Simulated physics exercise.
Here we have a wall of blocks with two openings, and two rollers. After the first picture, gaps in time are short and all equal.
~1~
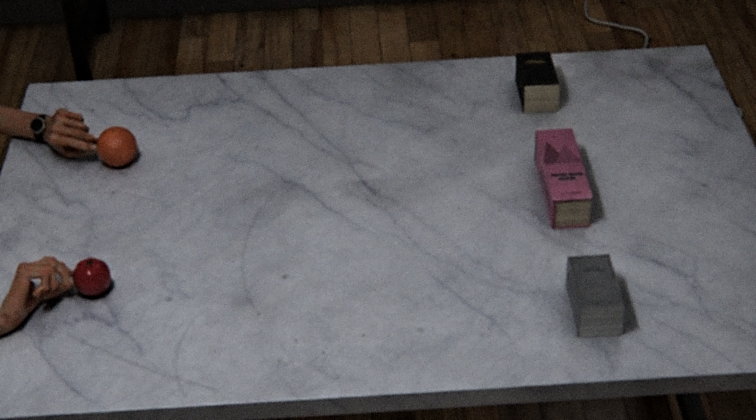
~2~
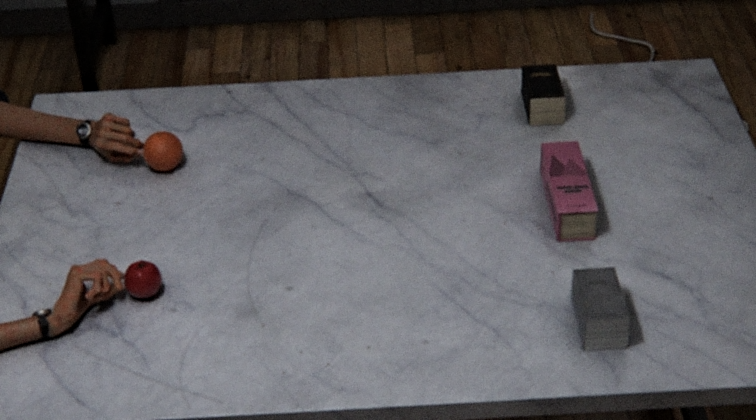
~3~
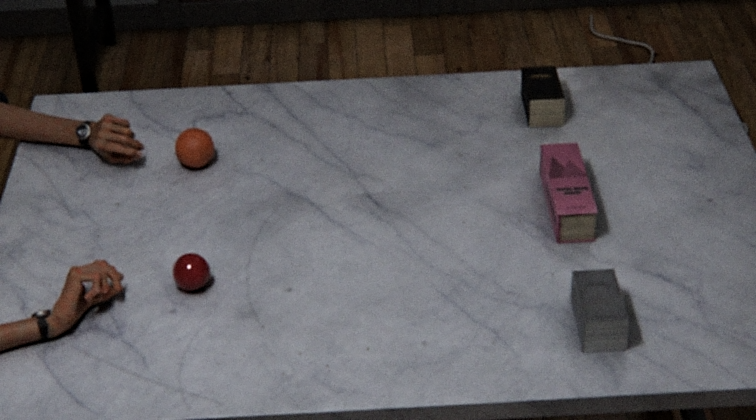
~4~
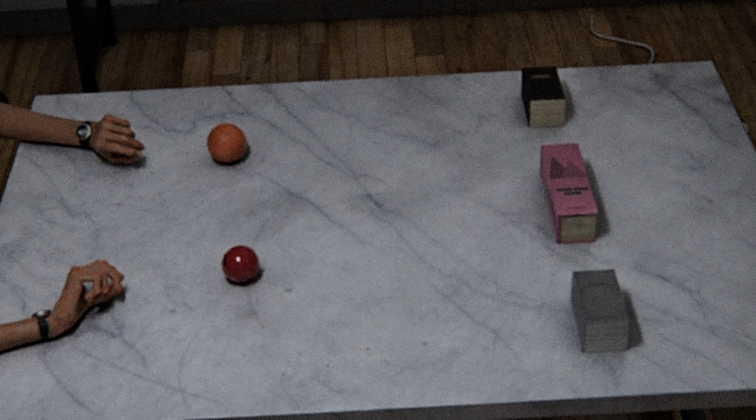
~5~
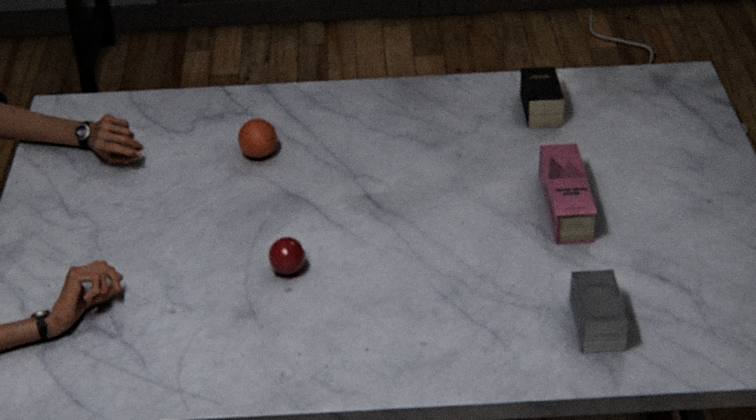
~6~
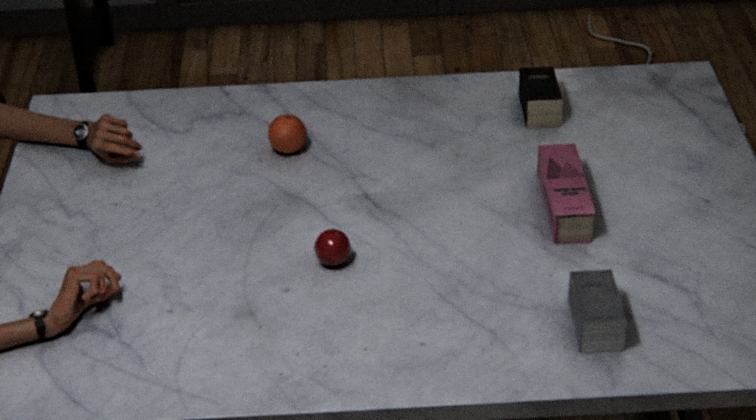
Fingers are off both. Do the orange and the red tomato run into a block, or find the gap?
Odds are the orange is checked by a block; odds are the red tomato is checked by a block.
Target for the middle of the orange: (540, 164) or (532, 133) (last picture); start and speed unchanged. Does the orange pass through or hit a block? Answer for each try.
Try by try, it hits a block; gets past.
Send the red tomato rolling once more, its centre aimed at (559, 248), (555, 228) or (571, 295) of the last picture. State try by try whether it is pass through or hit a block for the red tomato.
It goes through; meets a block; meets a block.
Then, 0.28 s past the last view, orange heading on near (429, 113); red tomato coming back near (532, 211).
Then, 0.86 s past the last view, orange coming back near (463, 89); red tomato coming back near (440, 179).
Finally, the orange is stopped; the red tomato is stopped.
